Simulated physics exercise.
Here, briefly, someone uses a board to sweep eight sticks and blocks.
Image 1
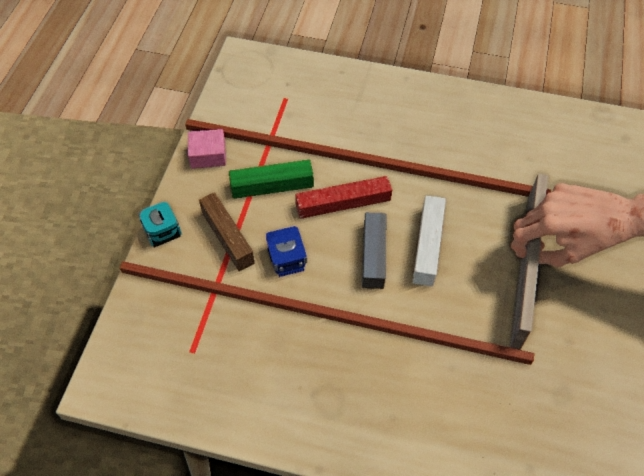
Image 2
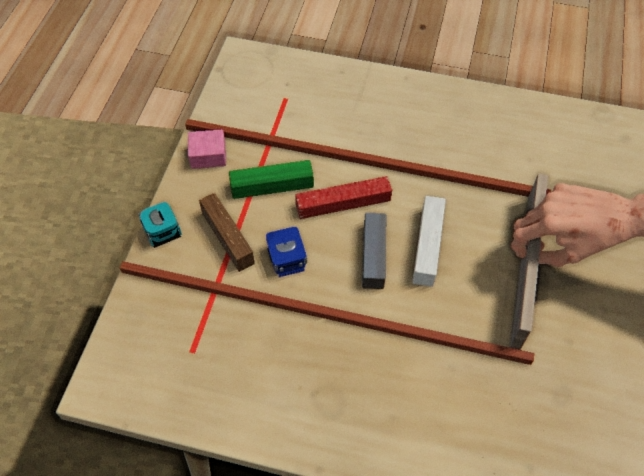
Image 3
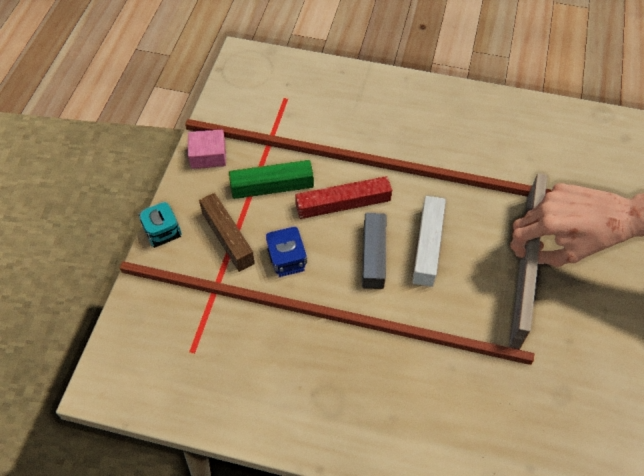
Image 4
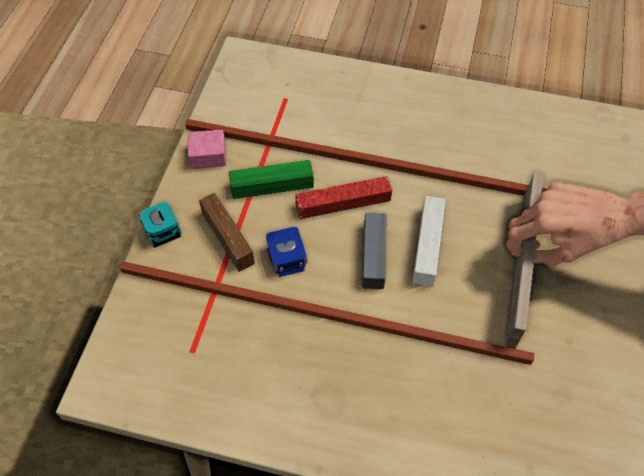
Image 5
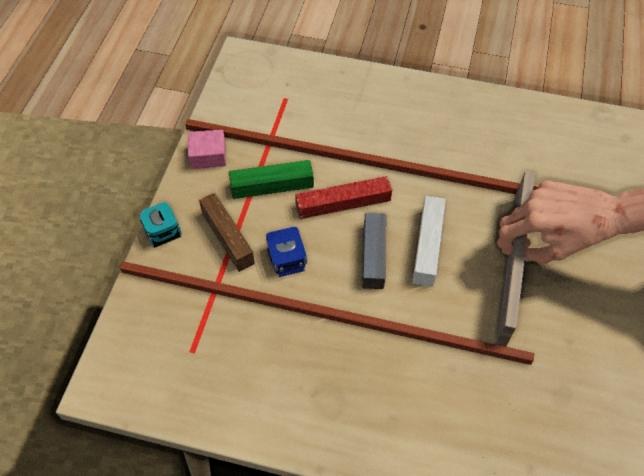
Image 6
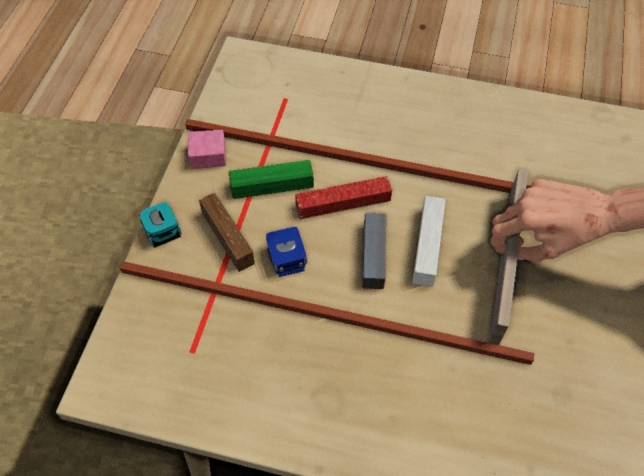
A hand at the right grips an upright grey board and slides it slowly a short way left between two reddish-brown rails on a pale wooden tabletop, seen from above at an angle by a still camera. Ahead of it lie white, grey, red, green and brown bars, a blue block, and, beyond a red line at far left, pink and turquoise blocks. The eight pieces stay motionless, untouched by the board.
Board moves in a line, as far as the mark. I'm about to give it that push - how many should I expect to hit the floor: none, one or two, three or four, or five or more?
Expect one or two.
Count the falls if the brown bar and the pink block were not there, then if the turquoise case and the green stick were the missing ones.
Result: 0 in the first case, with 0 in the second.
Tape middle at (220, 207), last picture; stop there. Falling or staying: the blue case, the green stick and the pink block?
Taking each: The blue case holds its spot, the green stick holds its spot, the pink block topples.
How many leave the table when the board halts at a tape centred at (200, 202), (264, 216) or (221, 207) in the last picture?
It would be 5, 0 and 3.
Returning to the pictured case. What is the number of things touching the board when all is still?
So the total is 2.
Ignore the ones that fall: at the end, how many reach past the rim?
1, I think.
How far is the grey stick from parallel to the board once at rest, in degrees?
I'd estimate about 0 degrees.
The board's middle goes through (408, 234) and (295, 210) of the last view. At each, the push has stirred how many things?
At that stage 2; at the next, 6.
Soon after, none off yet; turquoise case at rest near (160, 225); pink block at rest near (207, 149); brown bar at rest near (227, 232).
At rest, the number that fall off is one or two; fallen, turquoise case.
